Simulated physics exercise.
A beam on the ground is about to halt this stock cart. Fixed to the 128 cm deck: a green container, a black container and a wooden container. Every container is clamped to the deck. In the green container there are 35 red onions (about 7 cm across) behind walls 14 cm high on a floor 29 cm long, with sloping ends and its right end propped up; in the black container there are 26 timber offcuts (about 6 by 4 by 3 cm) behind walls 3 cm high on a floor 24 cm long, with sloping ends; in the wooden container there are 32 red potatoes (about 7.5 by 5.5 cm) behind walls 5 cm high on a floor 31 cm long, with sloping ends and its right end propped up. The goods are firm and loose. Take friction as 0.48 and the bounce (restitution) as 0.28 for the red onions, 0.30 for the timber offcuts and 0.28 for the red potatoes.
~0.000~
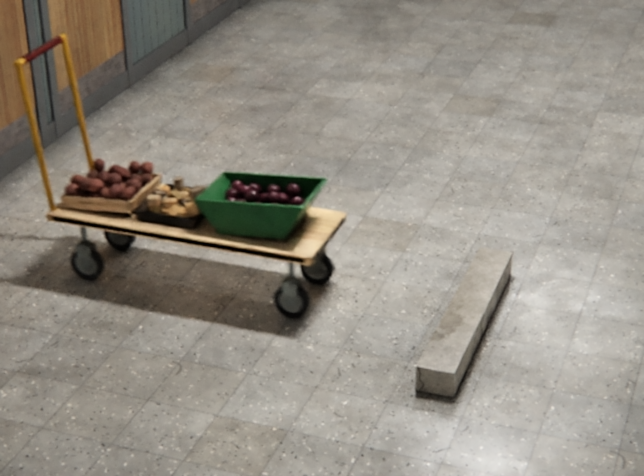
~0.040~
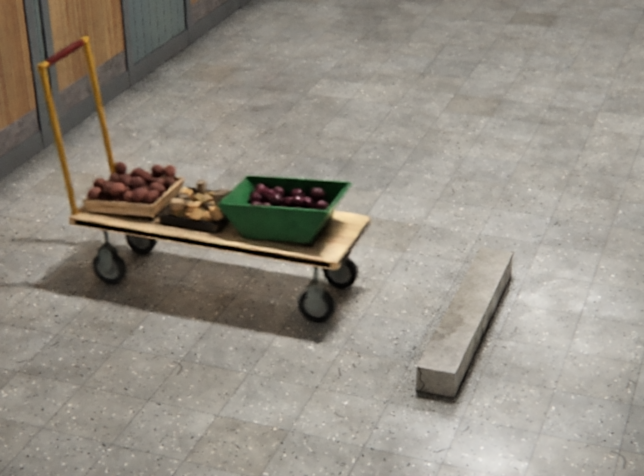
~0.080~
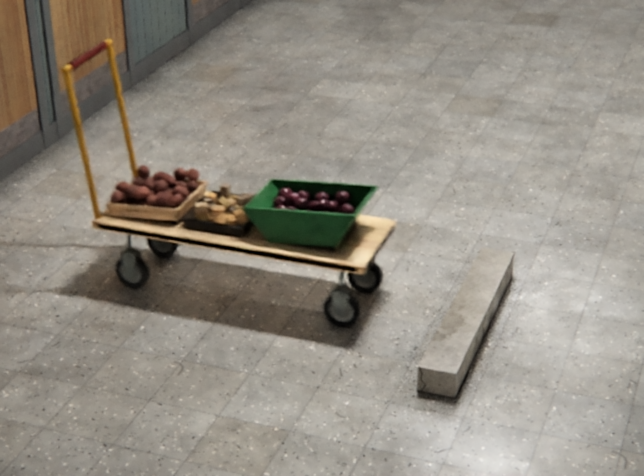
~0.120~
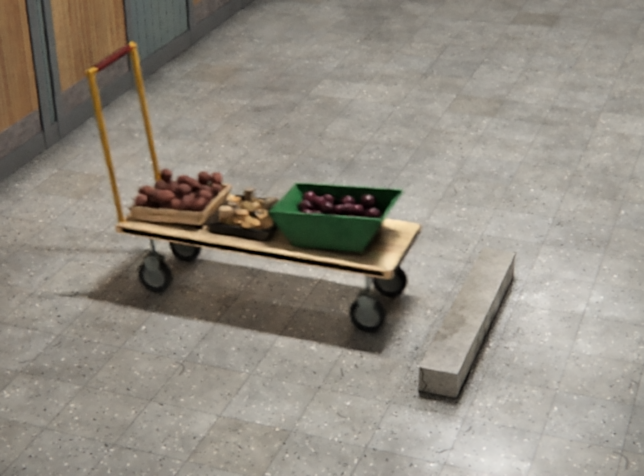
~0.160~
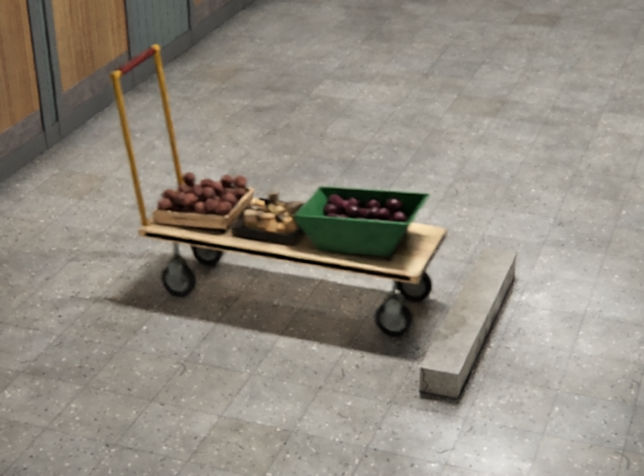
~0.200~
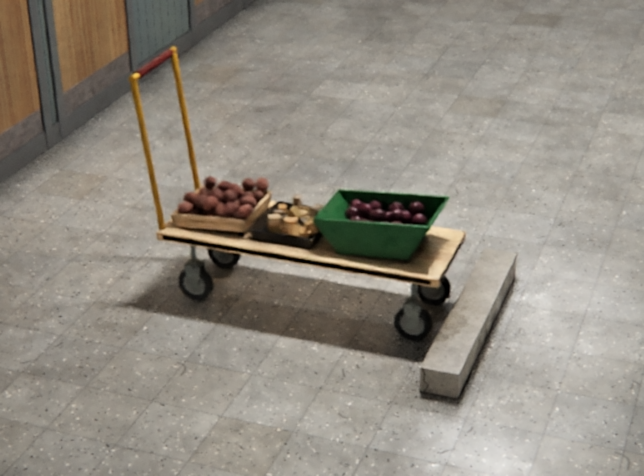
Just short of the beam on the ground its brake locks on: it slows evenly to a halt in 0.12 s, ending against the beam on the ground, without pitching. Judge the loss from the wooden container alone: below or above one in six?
It sheds more than one in six of them.
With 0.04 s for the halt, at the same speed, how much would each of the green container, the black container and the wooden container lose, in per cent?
Then green container 10, black container 40, wooden container 40 per cent.
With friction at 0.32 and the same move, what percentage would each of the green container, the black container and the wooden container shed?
Then green container 10, black container 30, wooden container 30 per cent.
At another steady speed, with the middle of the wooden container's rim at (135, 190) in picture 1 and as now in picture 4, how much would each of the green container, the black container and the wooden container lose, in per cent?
In that case green container 0, black container 30, wooden container 20 per cent.
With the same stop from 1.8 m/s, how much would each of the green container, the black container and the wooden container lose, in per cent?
In that case green container 0, black container 30, wooden container 20 per cent.
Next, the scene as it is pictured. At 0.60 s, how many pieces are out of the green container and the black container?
Out by then, roughly: Green container 2, black container 8.
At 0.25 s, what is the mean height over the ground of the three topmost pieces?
Roughly 52 cm.
After 0.25 s, green container 35 in, 0 out, black container 23 in, 3 out and wooden container 29 in, 3 out.
After 0.37 s, green container 35 in, 0 out, black container 20 in, 6 out and wooden container 25 in, 7 out.
After 0.60 s, green container 33 in, 2 out, black container 19 in, 7 out and wooden container 23 in, 9 out.
When it is over (at 1.10 s), green container 33 in, 2 out, black container 17 in, 9 out and wooden container 21 in, 11 out. Asked share, 11 of 32, 34 per cent.
